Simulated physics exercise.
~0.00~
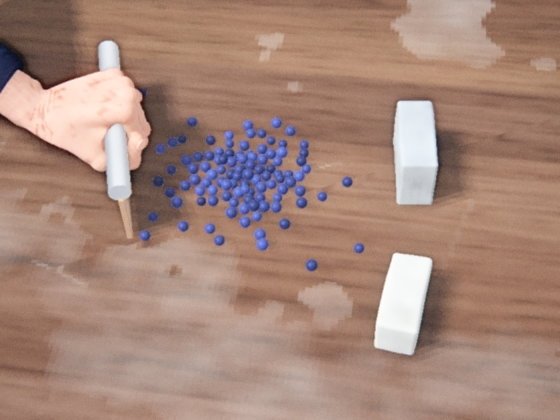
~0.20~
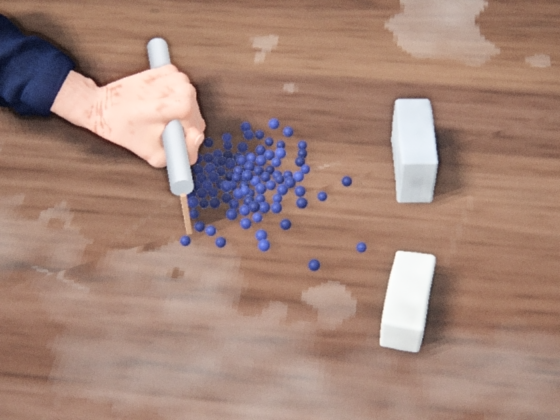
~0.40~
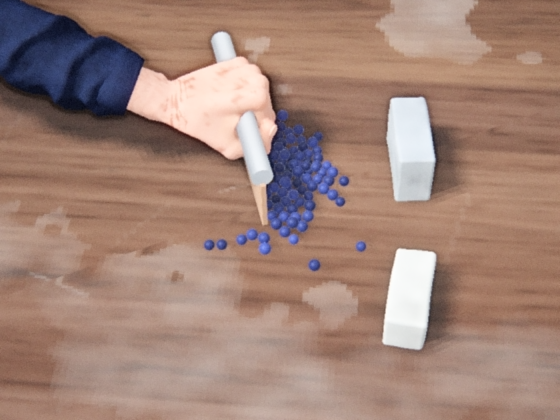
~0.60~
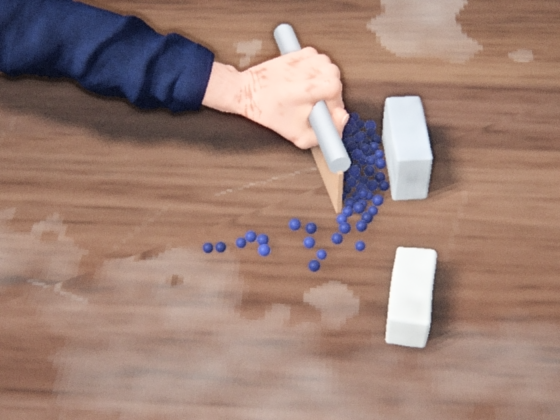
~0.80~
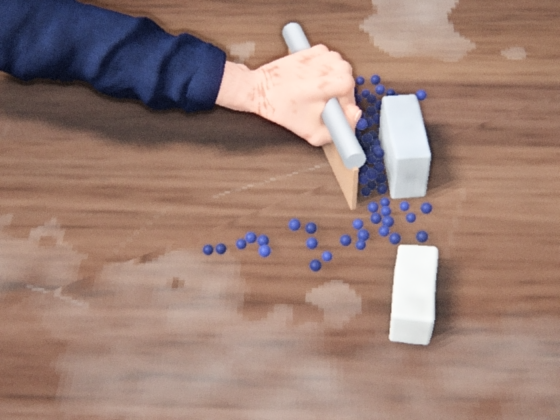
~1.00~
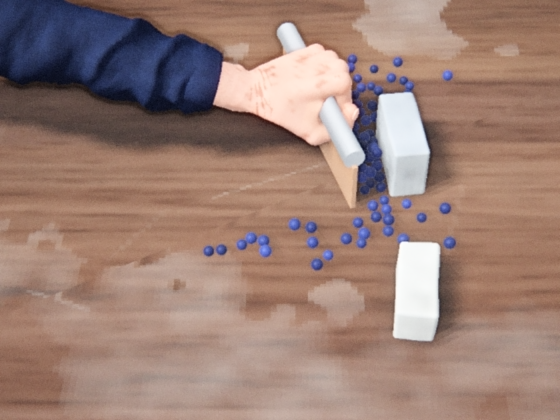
A hand in a dark blue sleeve grips a pale grey handle with a flat tan blade, at the left of a worn, patchy wooden tabletop seen from above. Beside it lies a loose scatter of small blue balls, and two whitish blocks stand at the right, one above the other with a gap between. The hand pushes the blade rightward, bunching the balls and leaving a few behind. The pile packs against the upper block, and some balls spill around its ends. The blade halts just short, with most balls held before the blocks and few near the gap.
